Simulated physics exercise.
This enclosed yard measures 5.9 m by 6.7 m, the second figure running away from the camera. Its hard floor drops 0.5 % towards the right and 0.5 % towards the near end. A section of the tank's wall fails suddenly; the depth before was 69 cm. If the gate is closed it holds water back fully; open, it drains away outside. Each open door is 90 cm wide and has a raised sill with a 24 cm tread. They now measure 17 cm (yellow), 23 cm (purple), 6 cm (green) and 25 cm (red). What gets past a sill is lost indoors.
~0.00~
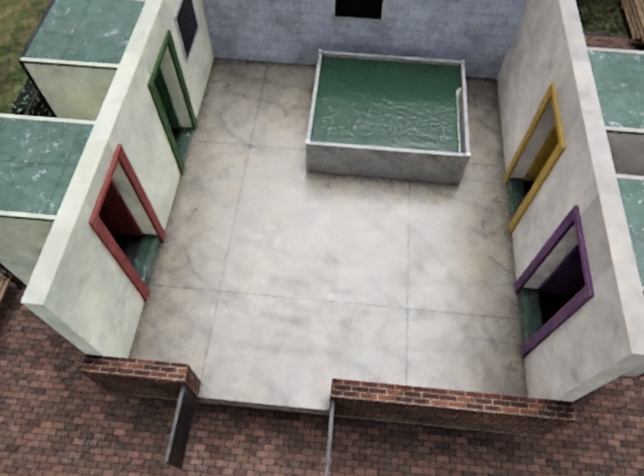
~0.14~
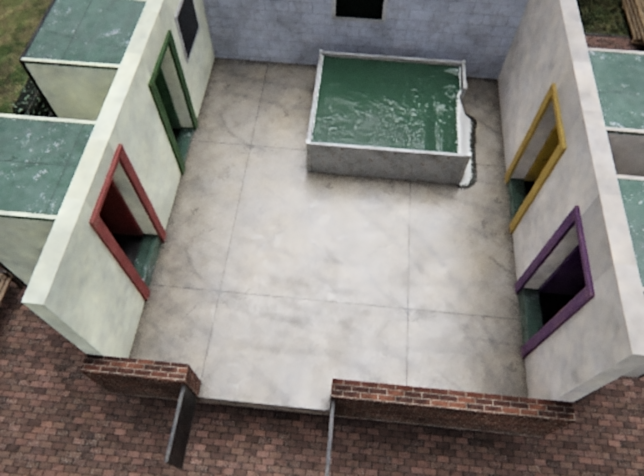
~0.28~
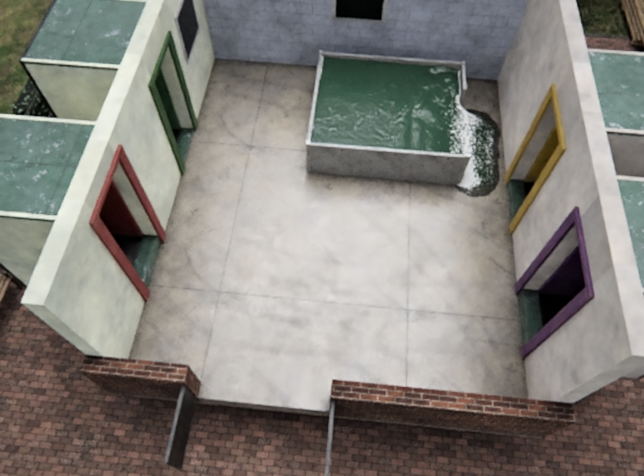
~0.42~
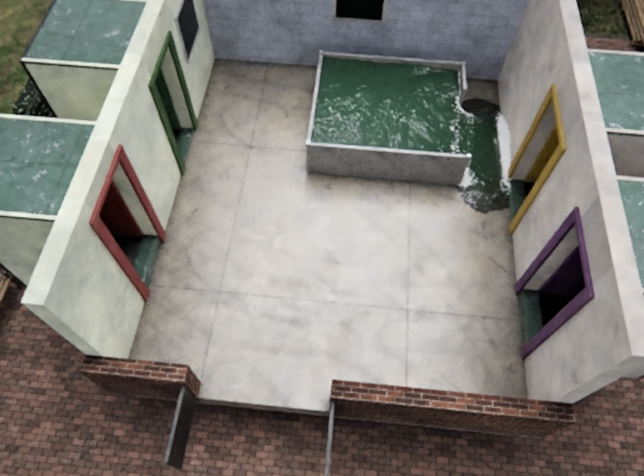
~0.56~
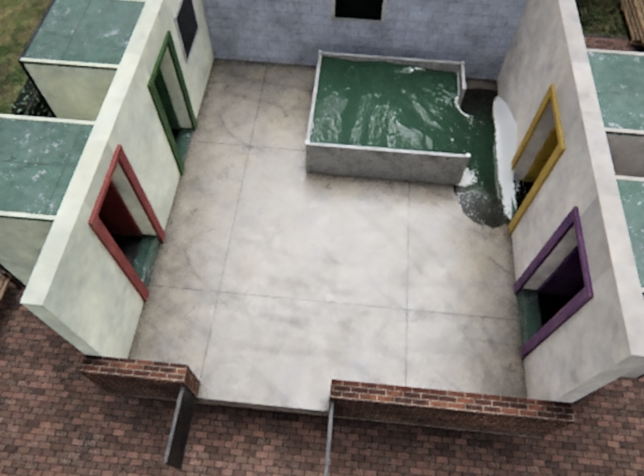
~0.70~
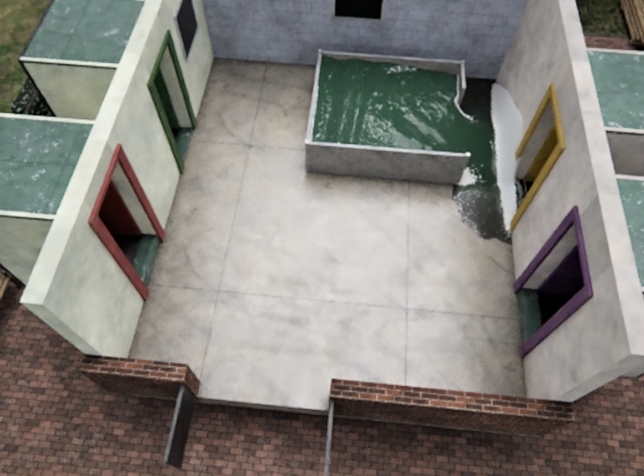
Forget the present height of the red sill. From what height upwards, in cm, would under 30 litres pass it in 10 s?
Some 8.5 cm above the ground.
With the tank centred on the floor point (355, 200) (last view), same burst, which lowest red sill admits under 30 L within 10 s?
Then roughly 11.0 cm.
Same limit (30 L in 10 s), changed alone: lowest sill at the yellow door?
About 34 cm at yellow.
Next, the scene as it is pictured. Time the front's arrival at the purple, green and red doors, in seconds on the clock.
Purple 1.2 s, green 3.8 s, red 4.5 s.
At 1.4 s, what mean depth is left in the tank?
Some 48 cm.
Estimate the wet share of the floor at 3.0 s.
Near 40 per cent is wet.
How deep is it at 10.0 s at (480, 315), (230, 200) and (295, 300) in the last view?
About 7, 9 and 11 cm.
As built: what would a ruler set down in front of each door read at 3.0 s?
Depths in cm: Yellow 25, purple 9, green 0, red 0.
After 1.4 s water covers 15 % of the floor, deepest (57 cm) near (497, 155); it has not reached the red door.
After 3.0 s water covers 40 % of the floor, deepest (44 cm) near (491, 86); it has not reached the red door.
After 10.0 s water covers 95 % of the floor, deepest (16 cm) near (499, 178); 9 cm at the red door, 0 litres in over its 25 cm sill.
At the red door as built, the water arrived by 4.8 s and peaked near 16 cm at 5.8 s.
With a sill of 7 cm, 57 litres would have come in within the 10 s; with 9.5 cm, 21 litres. So under 30 litres takes about 8.5 cm.
